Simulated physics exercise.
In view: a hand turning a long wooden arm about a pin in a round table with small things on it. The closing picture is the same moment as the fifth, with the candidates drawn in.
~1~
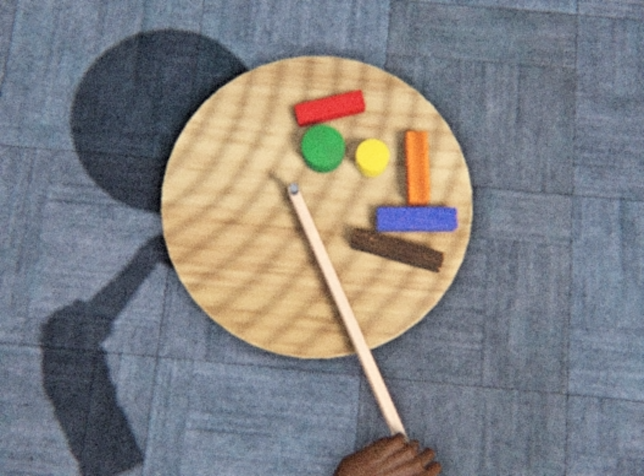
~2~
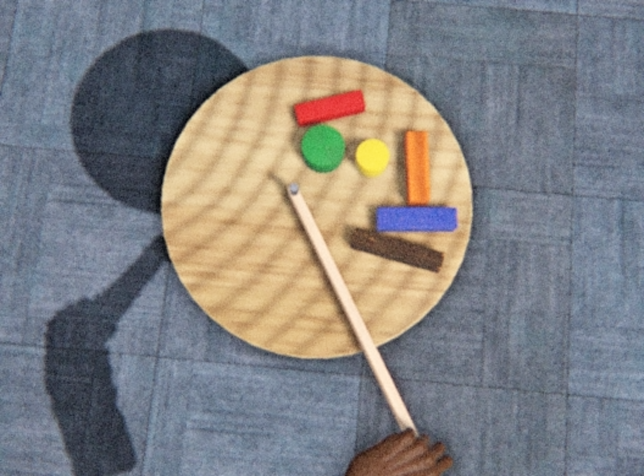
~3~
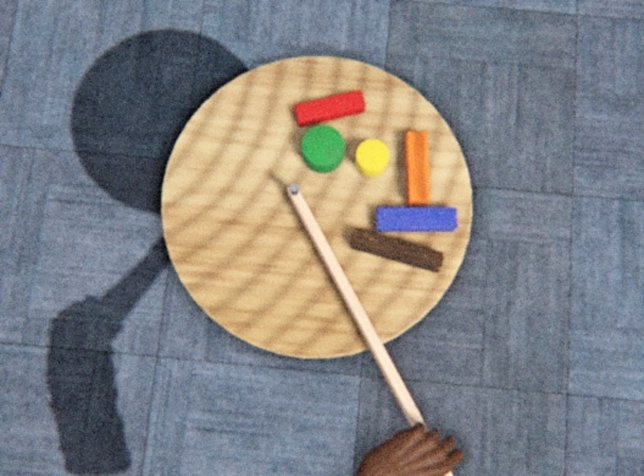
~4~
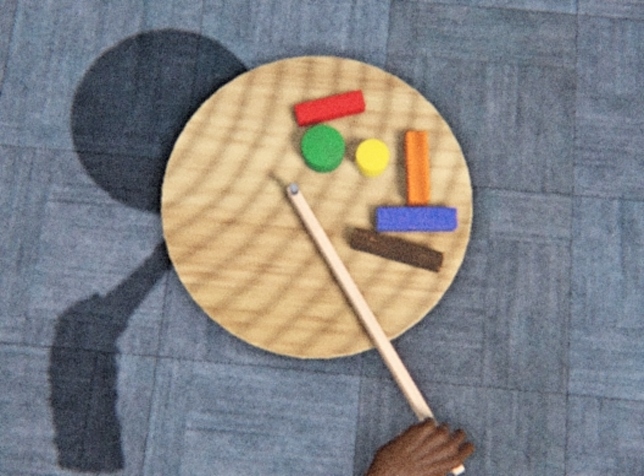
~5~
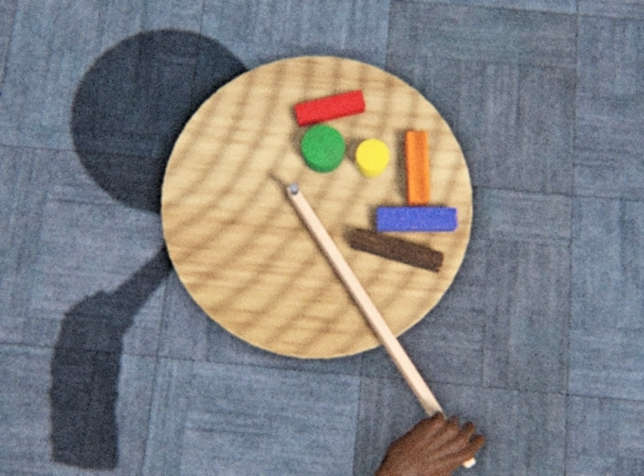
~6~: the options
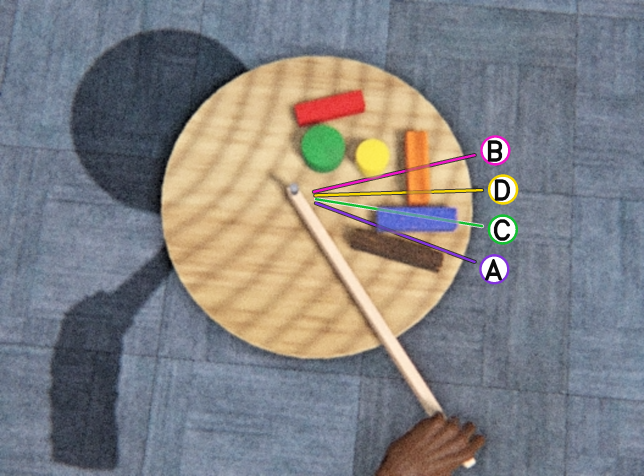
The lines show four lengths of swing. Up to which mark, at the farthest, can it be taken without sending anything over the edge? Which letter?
No farther than B.
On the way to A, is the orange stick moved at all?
By then, yes.
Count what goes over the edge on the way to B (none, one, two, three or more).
By then, none.
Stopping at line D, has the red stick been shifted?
No.
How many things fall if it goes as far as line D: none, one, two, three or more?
The count is none.
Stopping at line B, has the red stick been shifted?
By then, no.
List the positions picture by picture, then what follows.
In the first picture, arm (338, 292); blue bar (416, 220); red stick (330, 109).
In the second picture, arm (342, 290); black bar (397, 250).
In the third picture, arm (346, 288); yellow tin (372, 158).
In the fourth picture, arm (350, 286); red stick (330, 109).
In the fifth picture, arm (354, 283); black bar (397, 250); orange stick (417, 168); yellow tin (372, 158).
On the marked copy, A at (395, 232); B at (395, 173); C at (399, 213); D at (399, 193).
Following B. Soon after the start, arm (389, 248); blue bar (417, 216); black bar (403, 245).
Later, arm (404, 202); orange stick (422, 133); blue bar (420, 178).
In the end, arm (401, 167); orange stick (415, 92); blue bar (414, 139); nothing has fallen.
As for the rest, A is safe but short; C is safe but short; D is safe but short.
